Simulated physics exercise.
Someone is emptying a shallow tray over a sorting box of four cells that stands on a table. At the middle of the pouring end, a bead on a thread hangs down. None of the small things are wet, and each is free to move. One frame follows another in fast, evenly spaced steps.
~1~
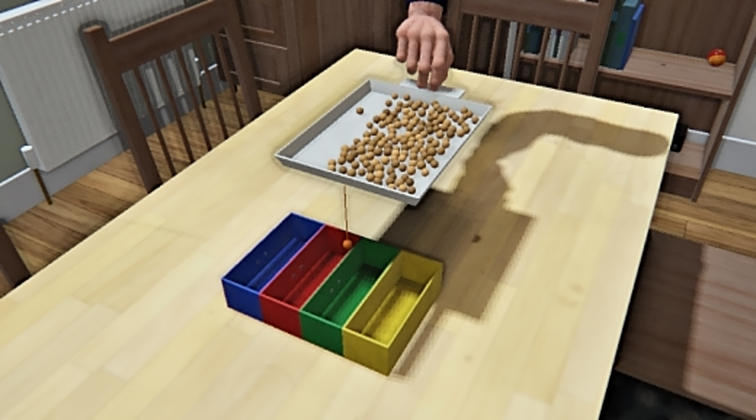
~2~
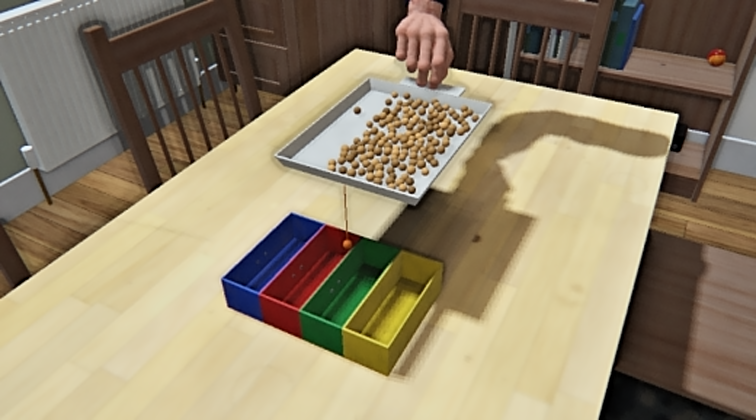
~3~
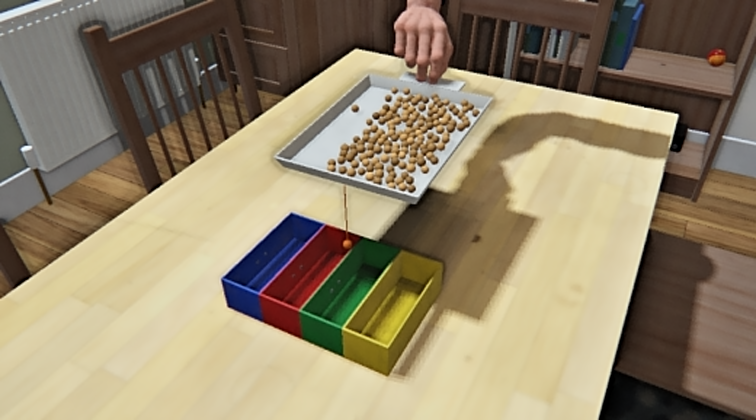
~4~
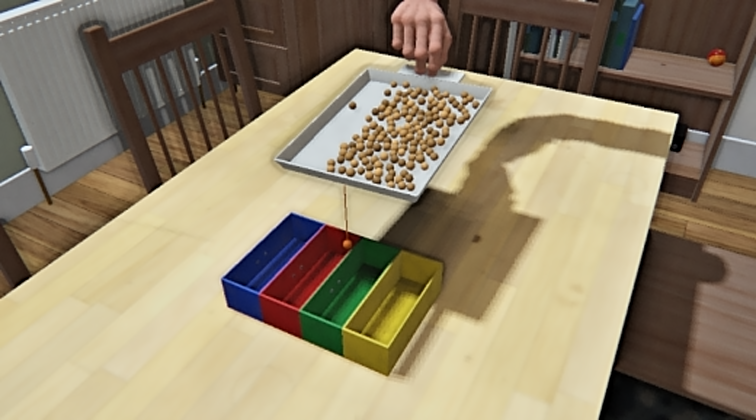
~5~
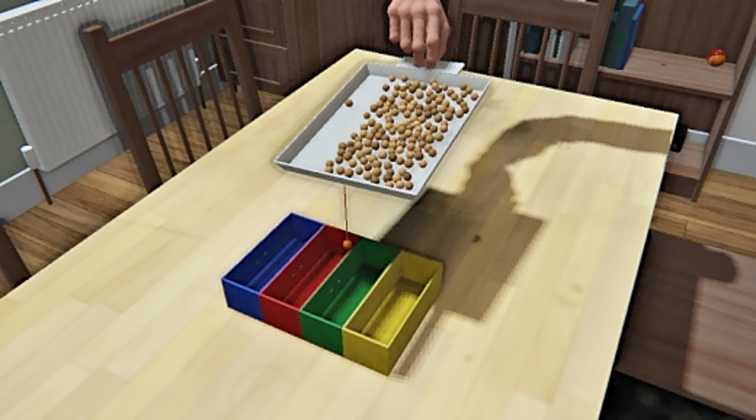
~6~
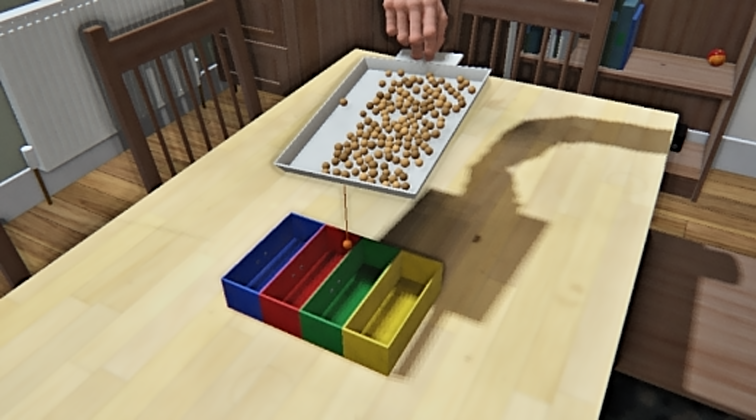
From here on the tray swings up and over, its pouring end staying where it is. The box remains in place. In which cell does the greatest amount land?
In the blue cell.
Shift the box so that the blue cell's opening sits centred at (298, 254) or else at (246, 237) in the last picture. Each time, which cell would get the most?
Try 1 - that blue cell; try 2 - that red cell.
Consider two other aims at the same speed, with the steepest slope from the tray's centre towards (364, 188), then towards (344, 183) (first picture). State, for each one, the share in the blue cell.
Near 0 % and, after that, 20 %.
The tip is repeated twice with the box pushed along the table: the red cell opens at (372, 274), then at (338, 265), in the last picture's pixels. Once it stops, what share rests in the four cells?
10 % for the first, 50 % for the second.
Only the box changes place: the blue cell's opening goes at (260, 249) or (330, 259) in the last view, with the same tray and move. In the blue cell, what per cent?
Roughly 60 % and 10 %.
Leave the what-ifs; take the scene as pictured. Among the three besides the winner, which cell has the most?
The runner-up is that red cell.
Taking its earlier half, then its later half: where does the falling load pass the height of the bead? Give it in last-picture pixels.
Close to (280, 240), then close to (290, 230).
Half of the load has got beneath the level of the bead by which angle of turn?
About 70 degrees.
Soon, tray tipped steeply; most on the tray; a small part in the blue cell; a small part in the red cell; a small part falling or outside the box.
A while on, tray tipped right over; a stray few on the tray; about two thirds in the blue cell; about a quarter in the red cell; a stray few in the green cell; a small part falling or outside the box.
Towards the end, tray tipped past a quarter turn; about two thirds in the blue cell; about a quarter in the red cell; a stray few in the green cell; a small part falling or outside the box.
Finally, tray tipped past a quarter turn; about two thirds in the blue cell; about a quarter in the red cell; a stray few in the green cell; none in the yellow cell; a small part outside the box.
